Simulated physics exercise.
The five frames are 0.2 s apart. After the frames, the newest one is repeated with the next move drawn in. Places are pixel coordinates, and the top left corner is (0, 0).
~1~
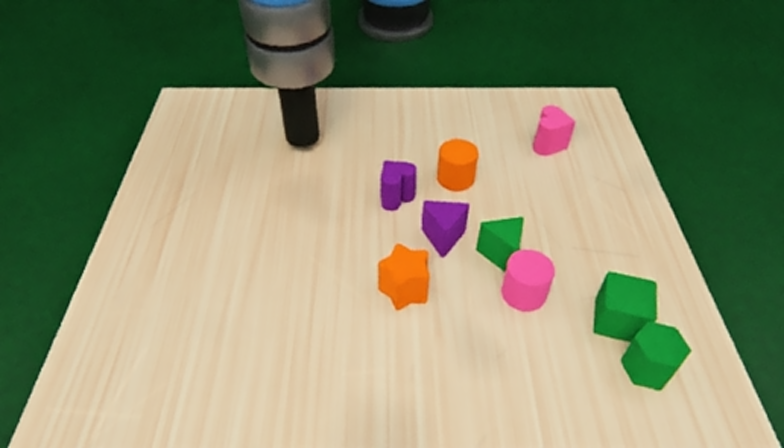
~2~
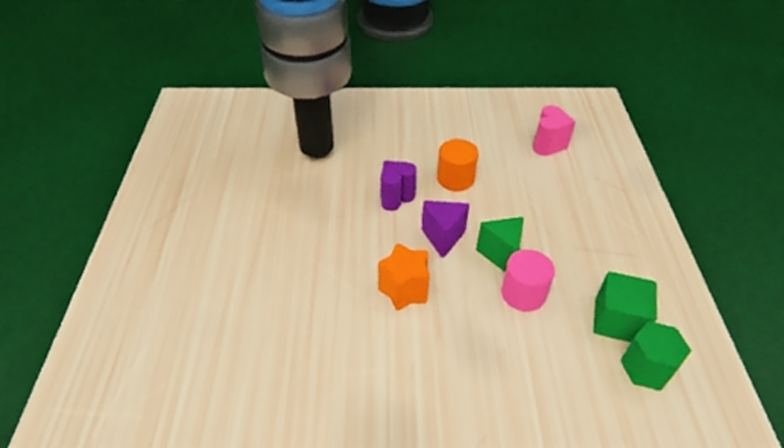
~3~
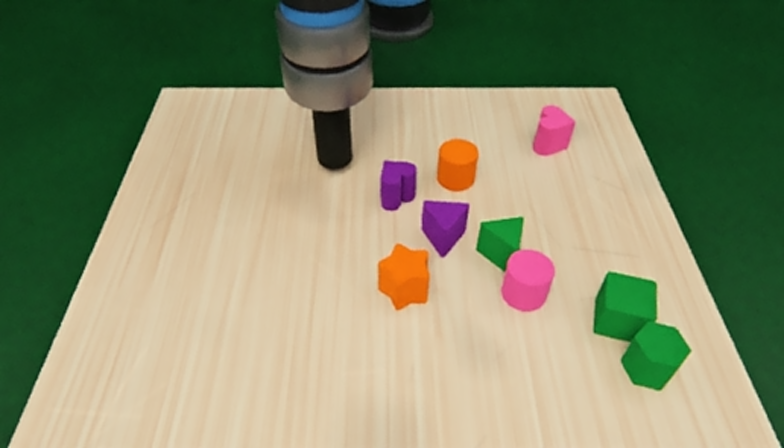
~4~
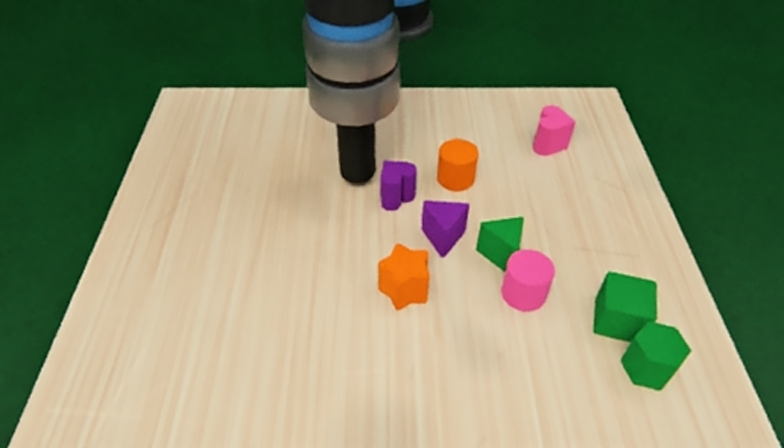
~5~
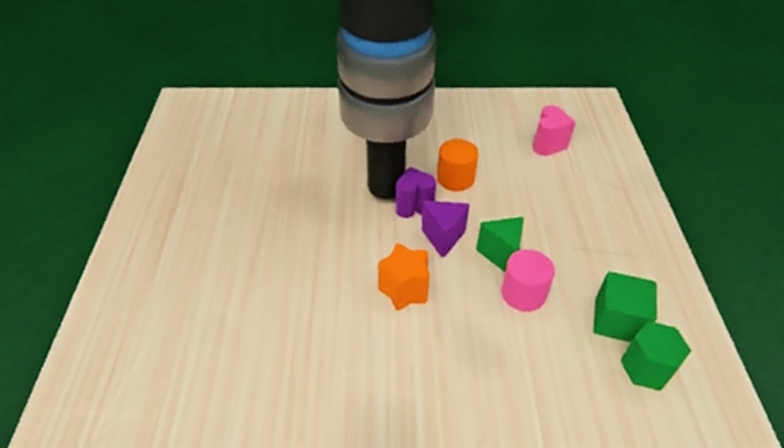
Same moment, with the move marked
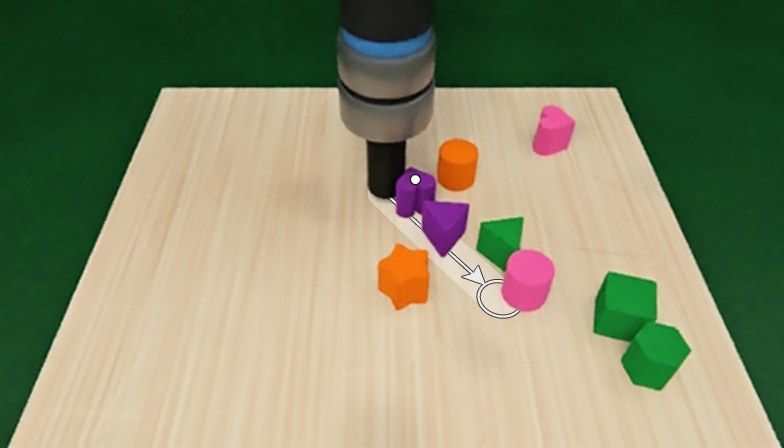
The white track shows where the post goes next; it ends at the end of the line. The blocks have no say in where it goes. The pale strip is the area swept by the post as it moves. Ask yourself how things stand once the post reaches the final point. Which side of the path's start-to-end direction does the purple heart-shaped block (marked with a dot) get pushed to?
Left-hand side.
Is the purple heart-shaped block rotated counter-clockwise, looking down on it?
Yes, I think so.
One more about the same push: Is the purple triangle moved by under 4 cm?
Final answer: No.
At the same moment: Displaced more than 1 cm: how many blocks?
At least three of them.
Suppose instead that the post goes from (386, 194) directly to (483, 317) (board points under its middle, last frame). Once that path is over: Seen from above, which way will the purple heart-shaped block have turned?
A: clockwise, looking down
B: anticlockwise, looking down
Correct choice: B.
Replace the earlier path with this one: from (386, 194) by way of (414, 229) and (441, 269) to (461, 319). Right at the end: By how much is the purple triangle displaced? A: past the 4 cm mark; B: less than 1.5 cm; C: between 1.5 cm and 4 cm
That would be A.
Drawn move, from (386, 194) directly to (500, 298); the dot is on the purple heart-shaped block.
The first path, step by step. One third of the way, post at (421, 218); purple heart-shaped block at (459, 200), turned 25° anticlockwise; purple triangle at (459, 226).
Two thirds of the way, post at (459, 253); purple heart-shaped block at (474, 202), turned 60° anticlockwise; purple triangle at (489, 255), turned 45° anticlockwise; pink cylinder at (535, 269).
At the end, post at (502, 291); purple heart-shaped block at (474, 202), turned 60° anticlockwise; purple triangle at (527, 303), turned 40° anticlockwise; green triangle still; pink cylinder at (560, 279).
